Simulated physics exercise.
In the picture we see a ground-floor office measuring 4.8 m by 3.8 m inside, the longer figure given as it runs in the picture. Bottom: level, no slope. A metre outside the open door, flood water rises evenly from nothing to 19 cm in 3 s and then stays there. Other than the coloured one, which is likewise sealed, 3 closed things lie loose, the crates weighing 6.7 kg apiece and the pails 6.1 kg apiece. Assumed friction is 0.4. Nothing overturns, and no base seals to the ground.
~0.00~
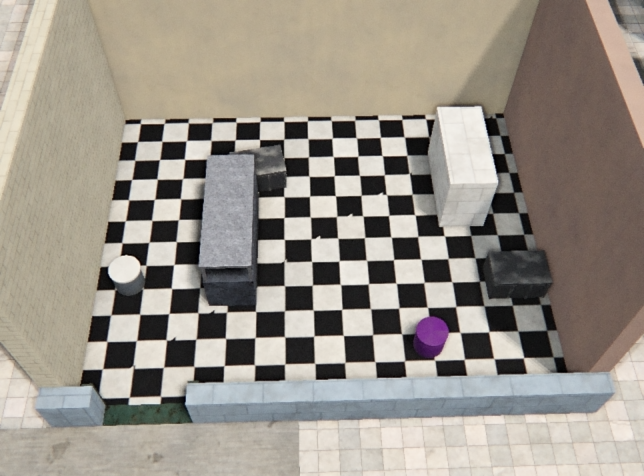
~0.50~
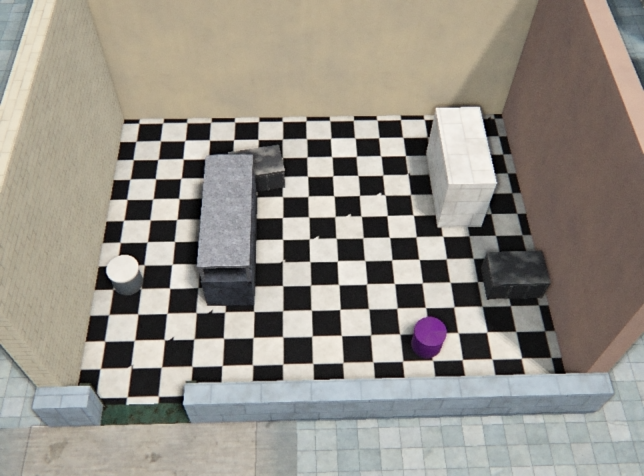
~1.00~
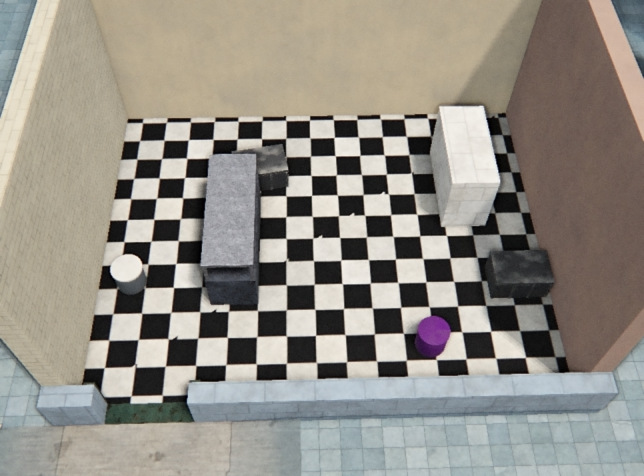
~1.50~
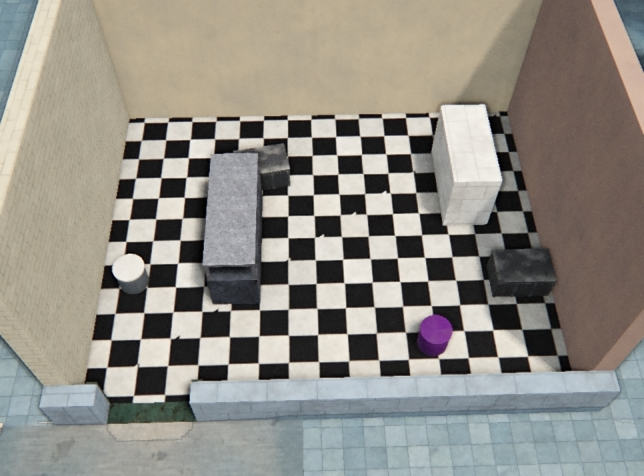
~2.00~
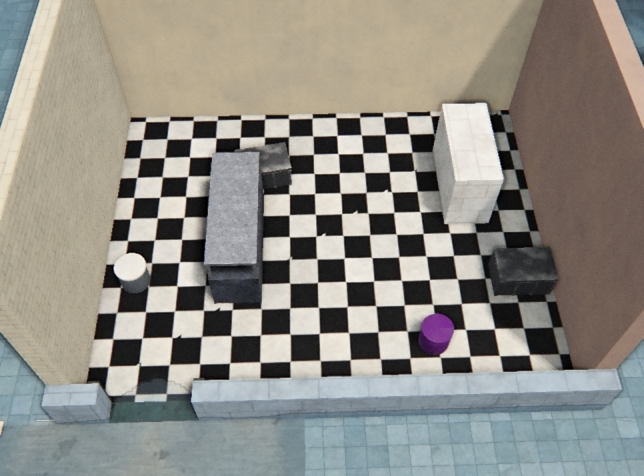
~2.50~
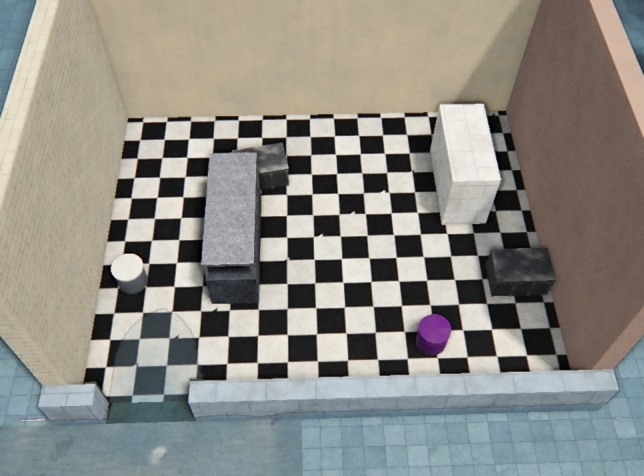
A tall white block stands at the upper right of a roofless room with a black-and-white checkered floor, seen from high above its low front wall. A long grey block and a small dark box sit left of centre, a white cylinder at far left, another dark box at right and a purple pail near the front. Water spreads over the paving outside, then slips in through the left doorway onto the tiles, while the objects stay put and the view shifts very slightly.
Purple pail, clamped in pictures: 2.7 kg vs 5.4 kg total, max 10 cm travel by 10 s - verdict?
Lower suffices.
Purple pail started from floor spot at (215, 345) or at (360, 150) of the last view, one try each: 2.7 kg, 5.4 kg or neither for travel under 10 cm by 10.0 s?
The first time both options come up short; the second time both options come up short.
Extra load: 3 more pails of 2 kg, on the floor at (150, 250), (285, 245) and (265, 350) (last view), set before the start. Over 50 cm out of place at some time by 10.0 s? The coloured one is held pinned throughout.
Above the mark, below the mark, below the mark.
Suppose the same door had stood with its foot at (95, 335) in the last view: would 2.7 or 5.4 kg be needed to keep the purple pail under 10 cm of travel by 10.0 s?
Result: Neither option suffices.
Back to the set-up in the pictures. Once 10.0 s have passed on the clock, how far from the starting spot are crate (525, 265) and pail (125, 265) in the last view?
The first is 0 cm from its start, the second 250 cm.
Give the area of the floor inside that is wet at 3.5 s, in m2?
Around 3.0 m2 of it.
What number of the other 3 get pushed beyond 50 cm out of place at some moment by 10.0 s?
Total: 2.
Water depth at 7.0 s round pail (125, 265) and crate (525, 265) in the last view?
First roughly 11 cm, second roughly 1 cm.
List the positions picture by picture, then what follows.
The purple pail at (432, 331), on the bottom; 0.0 m2 under water; 0 of 4 have shifted, in the first picture.
The purple pail at (431, 331) rests on the ground; 0.0 m2 under water; 0 of 4 have shifted, in the second picture.
The purple pail at (434, 330) rests on the ground; 0.0 m2 under water; 0 of 4 have shifted, in the third picture.
The purple pail at (436, 329), on the bottom; 0.0 m2 under water; 0 of 4 have shifted, in the fourth picture.
The purple pail at (438, 328), on the bottom; 0.1 m2 under water; 0 of 4 have shifted, in the fifth picture.
The purple pail at (435, 329), on the bottom; water covers 0.7 m2; 0 of 4 have shifted, in the sixth picture.
After 3.5 s the purple pail would be 0 cm from its start with 2.7 kg and 0 cm from its start with 5.4 kg; 0 cm of water round it then.
After 4.5 s the purple pail would be 0 cm from its start with 2.7 kg and 0 cm from its start with 5.4 kg; 0 cm of water round it then.
After 7.0 s the purple pail would be 0 cm from its start with 2.7 kg and 0 cm from its start with 5.4 kg; 1 cm of water round it then.
After 10.0 s the purple pail would be 0 cm from its start with 2.7 kg and 0 cm from its start with 5.4 kg; 2 cm of water round it then.
